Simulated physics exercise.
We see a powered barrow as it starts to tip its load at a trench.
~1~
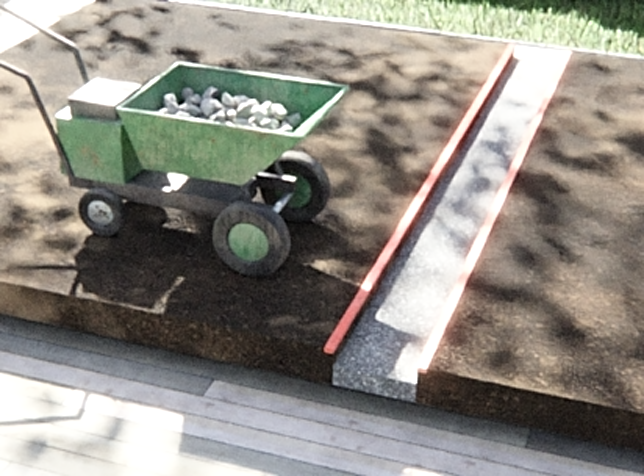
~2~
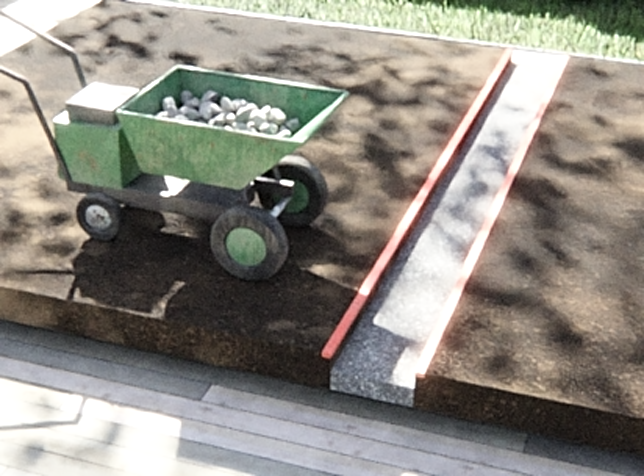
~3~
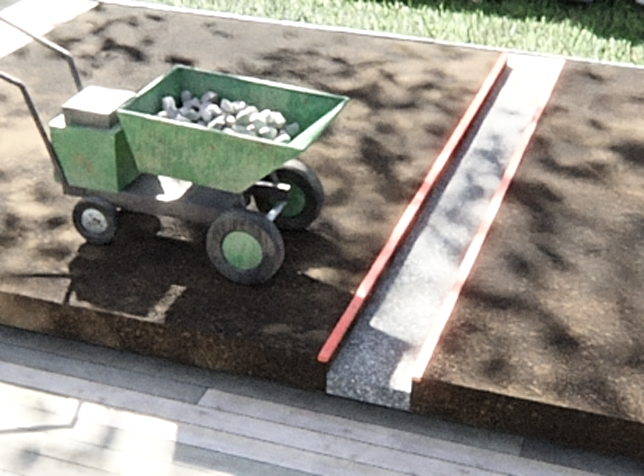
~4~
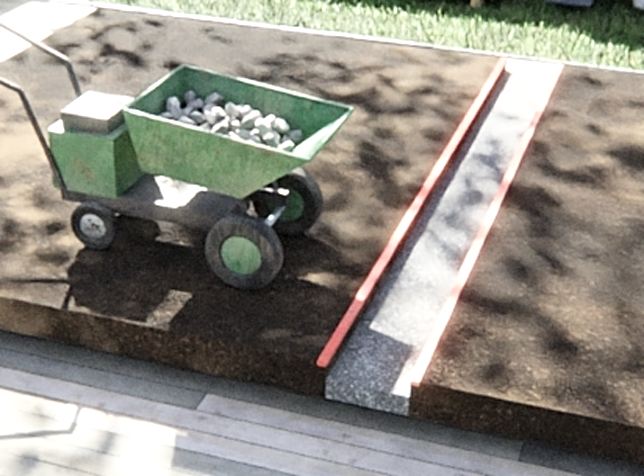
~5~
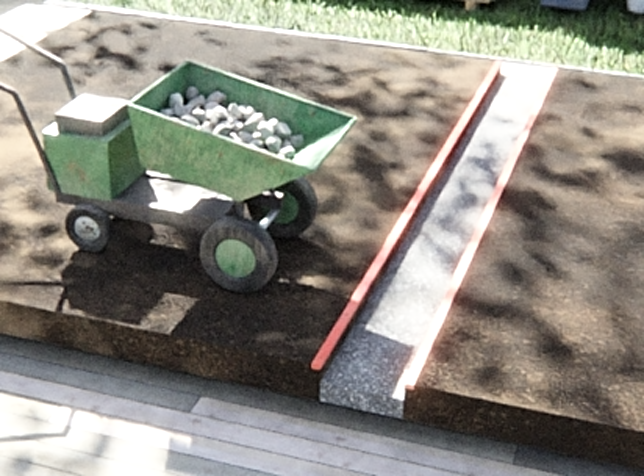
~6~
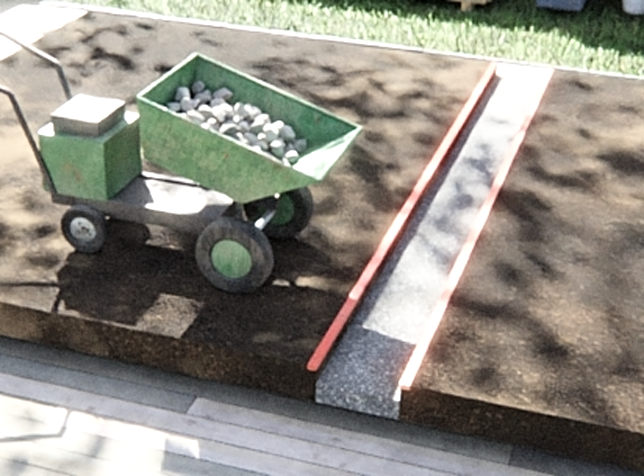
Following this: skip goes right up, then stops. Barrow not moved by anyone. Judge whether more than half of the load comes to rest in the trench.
It does.
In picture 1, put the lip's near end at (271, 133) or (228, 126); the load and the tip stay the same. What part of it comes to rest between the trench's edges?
From the first spot you get 70 percent, and from the second 30 percent.
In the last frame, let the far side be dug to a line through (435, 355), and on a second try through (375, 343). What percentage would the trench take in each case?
The first try comes to close to 80 per cent, the next to 30 per cent.
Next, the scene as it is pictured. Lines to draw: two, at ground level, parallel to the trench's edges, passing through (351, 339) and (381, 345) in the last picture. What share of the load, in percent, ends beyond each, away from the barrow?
The first comes to 70 per cent, the second to 40 per cent.
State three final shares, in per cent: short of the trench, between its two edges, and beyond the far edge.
I'd say about 0 per cent short, about 70 between and about 5 beyond.
Soon after the last picture, skip tipped steeply; all in the skip.
A little later, skip tipped right over; about half in the skip; about half in or heaped over the trench; a stray few falling.
Later still, skip tipped right over; about a quarter in the skip; about two thirds in or heaped over the trench; a small part beyond it.
At rest, skip tipped right over; about a quarter in the skip; about two thirds in or heaped over the trench; a small part beyond it.
